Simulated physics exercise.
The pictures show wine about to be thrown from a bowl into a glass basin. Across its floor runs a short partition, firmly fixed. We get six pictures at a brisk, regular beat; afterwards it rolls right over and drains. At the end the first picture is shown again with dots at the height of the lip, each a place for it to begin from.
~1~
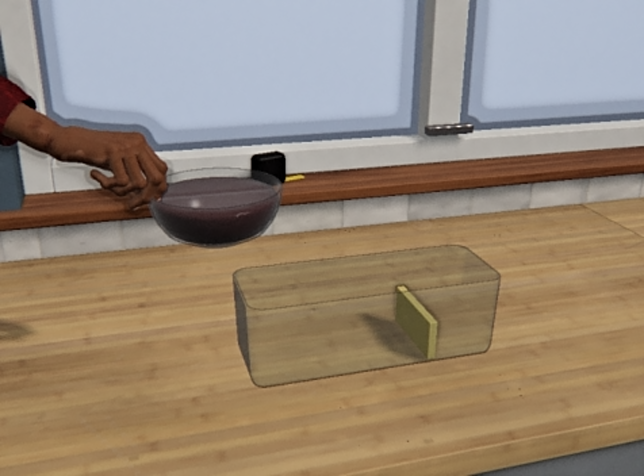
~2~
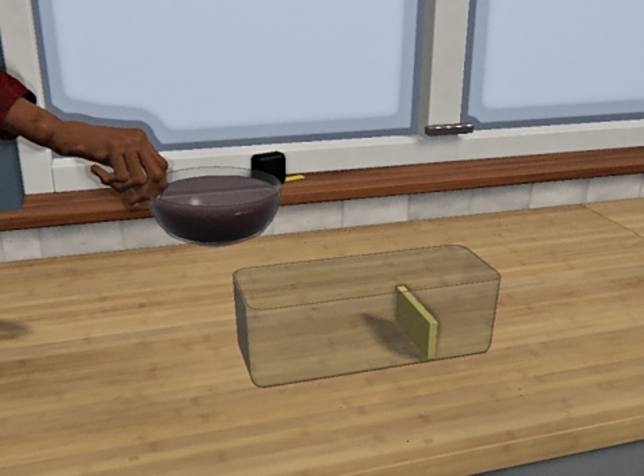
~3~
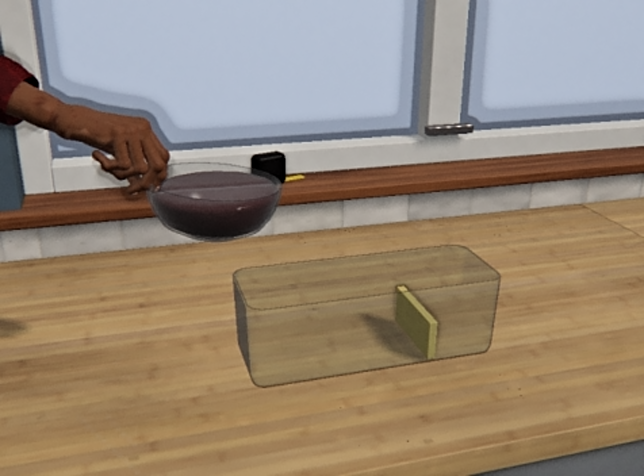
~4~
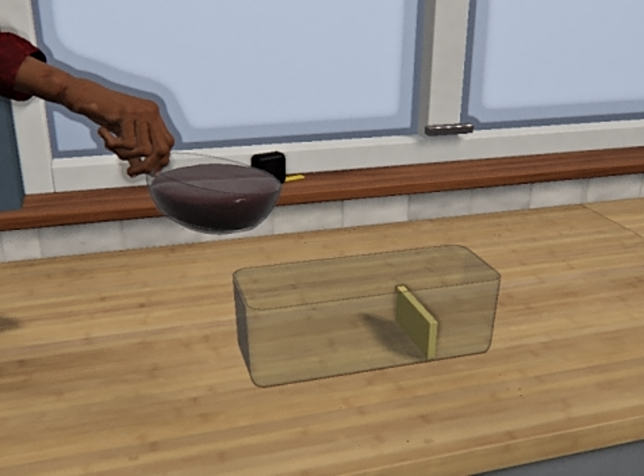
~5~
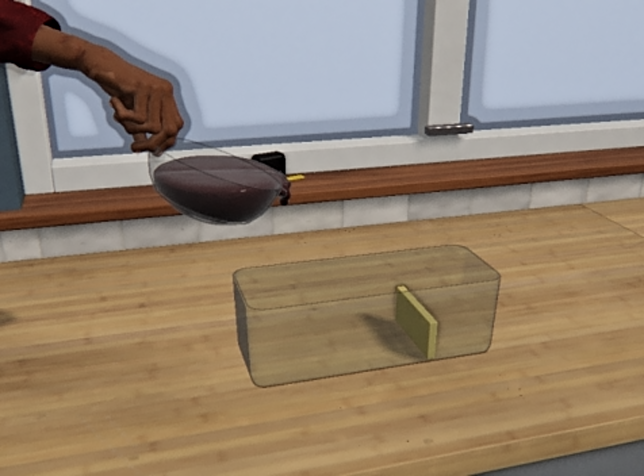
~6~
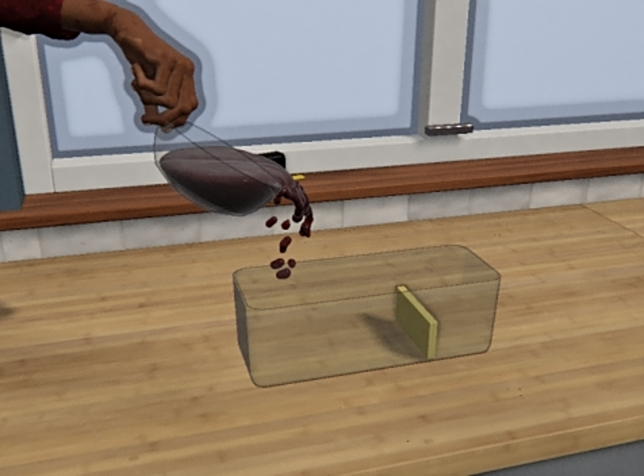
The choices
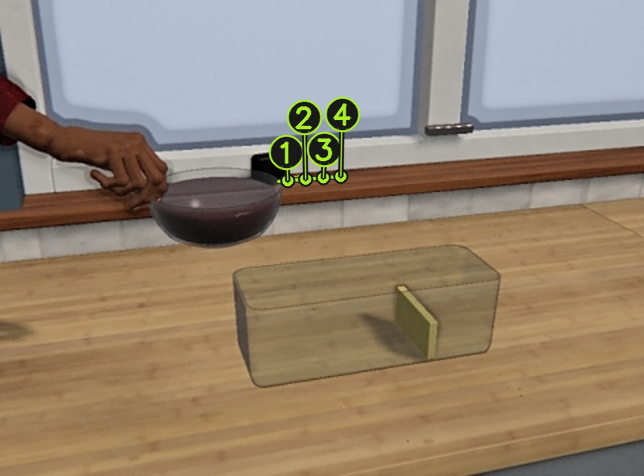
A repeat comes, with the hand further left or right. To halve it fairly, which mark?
The answer is spot 4.
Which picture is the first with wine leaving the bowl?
In picture 4.
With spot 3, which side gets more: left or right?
The left side.
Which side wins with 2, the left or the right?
The left one.
In lime, 1 at (287, 180); 2 at (305, 179); 3 at (323, 177); 4 at (340, 176).
With 1, about 92 % ends left of the wall and 6 % right of it.
With 2, about 92 % ends left of the wall and 3 % right of it; 5 % is lost outside.
With 3, about 81 % ends left of the wall and 14 % right of it; 4 % is lost outside.
With 4, about 47 % ends left of the wall and 50 % right of it; 3 % is lost outside.
